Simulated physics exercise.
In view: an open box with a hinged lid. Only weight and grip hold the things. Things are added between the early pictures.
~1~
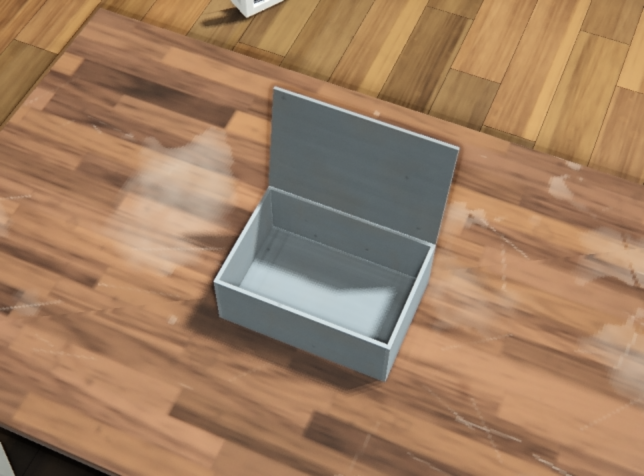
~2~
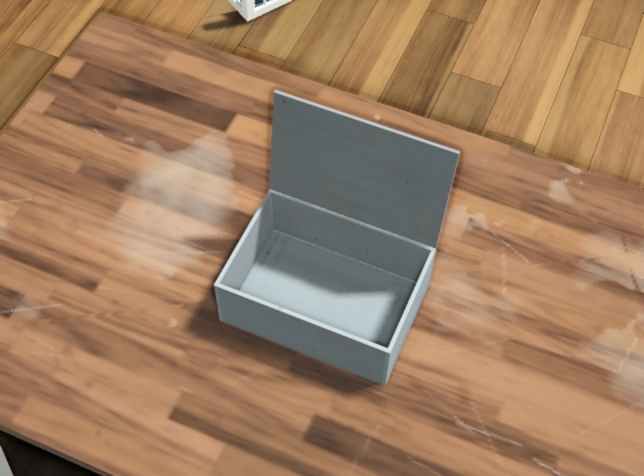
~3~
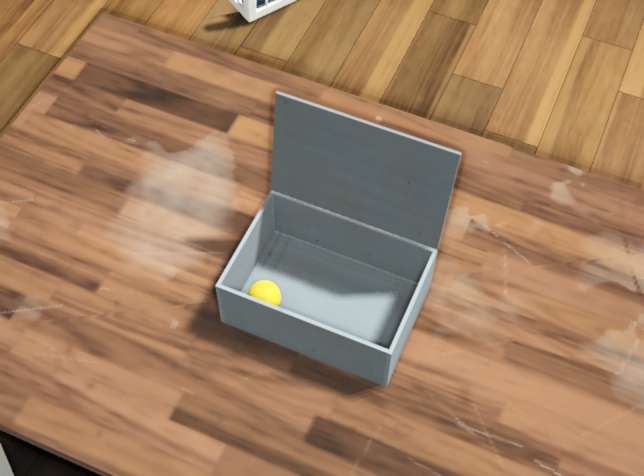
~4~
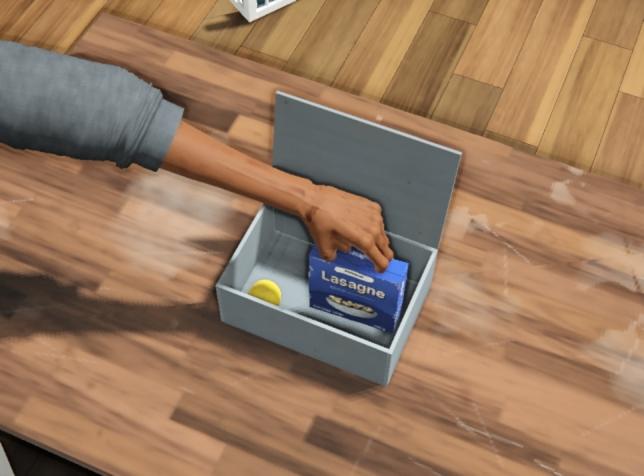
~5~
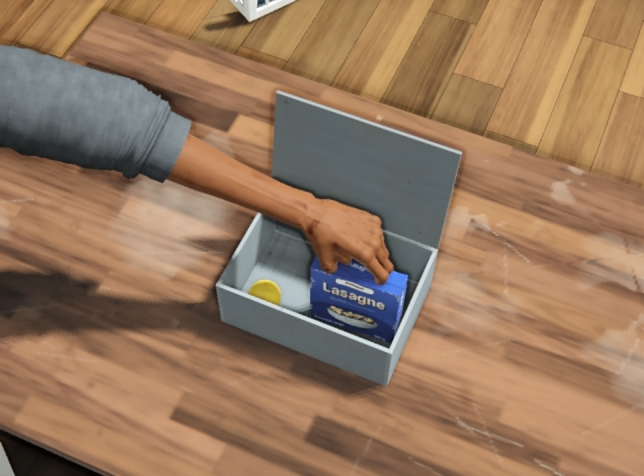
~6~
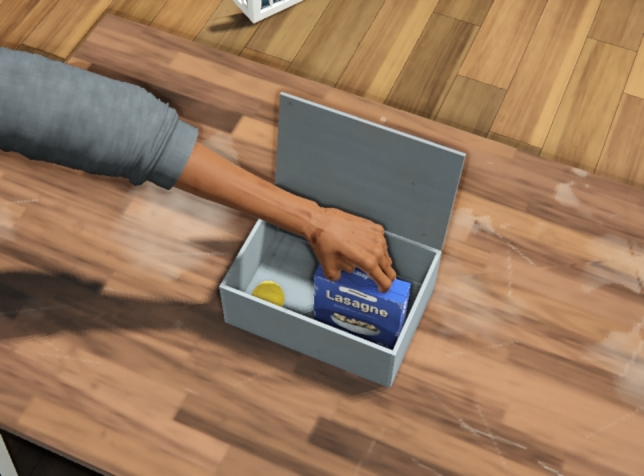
In this clip, an open gray box with a hinged lid sits empty on a wooden surface, then a yellow ball appears inside; a hand reaches in from the left, lowering a blue lasagne packet slightly beside it.
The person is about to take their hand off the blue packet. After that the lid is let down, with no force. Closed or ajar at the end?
Here the lid is held up.
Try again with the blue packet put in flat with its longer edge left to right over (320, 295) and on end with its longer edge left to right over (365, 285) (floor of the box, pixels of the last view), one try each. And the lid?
In the first case it shuts flat; in the second case it closes.
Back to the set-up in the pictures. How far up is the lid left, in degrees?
About 25°.
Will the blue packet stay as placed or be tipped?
It stays as placed.
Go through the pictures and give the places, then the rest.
In the first picture, the last thing is not in view yet.
In the second picture, the last thing is not in view yet.
In the third picture, the last thing is not in view yet.
In the fourth picture, on its way; blue packet (357, 286).
In the fifth picture, on its way; blue packet (357, 297).
In the sixth picture, in place under the hand; blue packet (360, 305).
Then, 1.50 s on from there, lid 66° above the rim.
Then, 2.00 s on from there, lid 29° above the rim.
In the end, lid 24° above the rim; both unmoved. At the end, from the last picture's camera, blue packet near (360, 303).
